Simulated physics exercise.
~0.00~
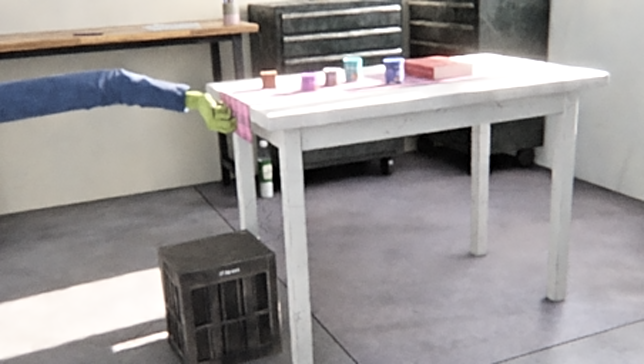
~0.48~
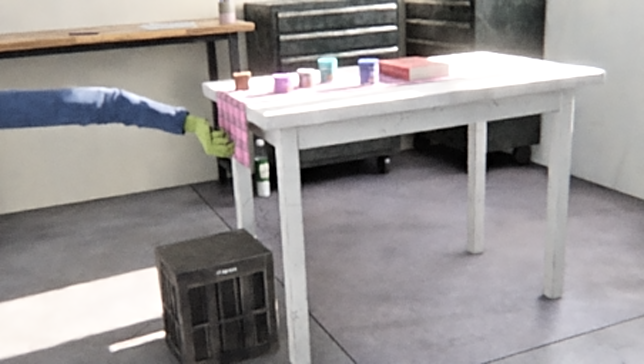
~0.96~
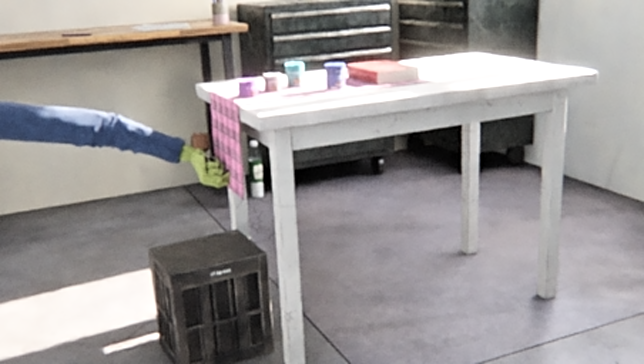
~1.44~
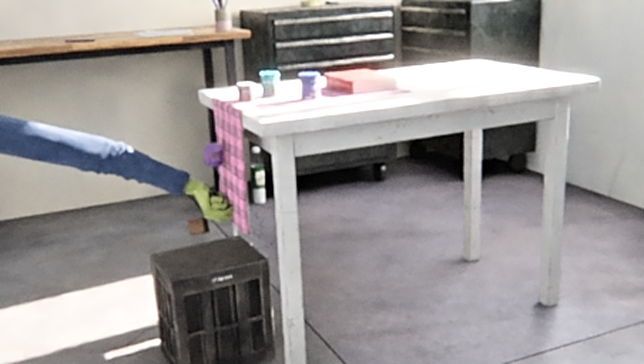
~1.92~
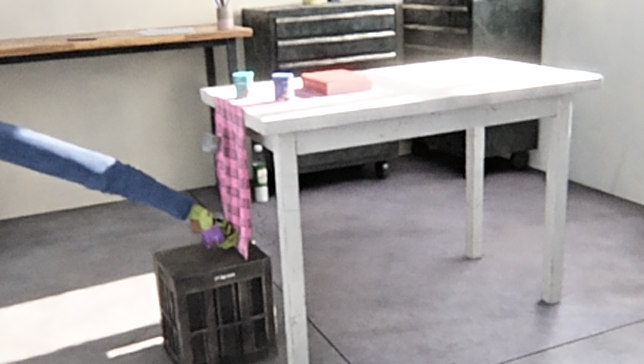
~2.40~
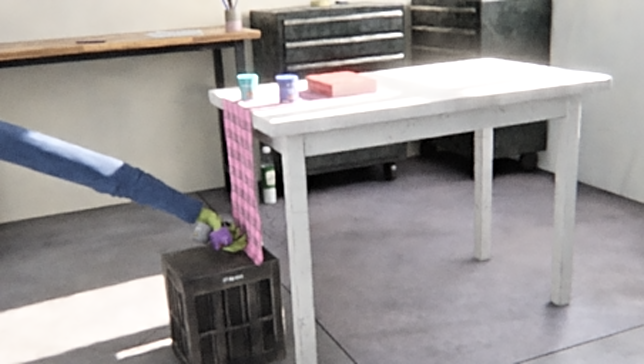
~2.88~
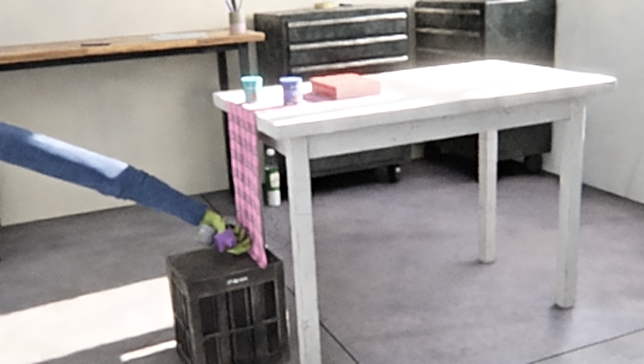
In the video, a gloved hand slowly pulls a pink checked runner down over the left end of a white table, carrying three small items off the edge toward a black crate, while a turquoise can, a blue can and a red object remain on the tabletop.
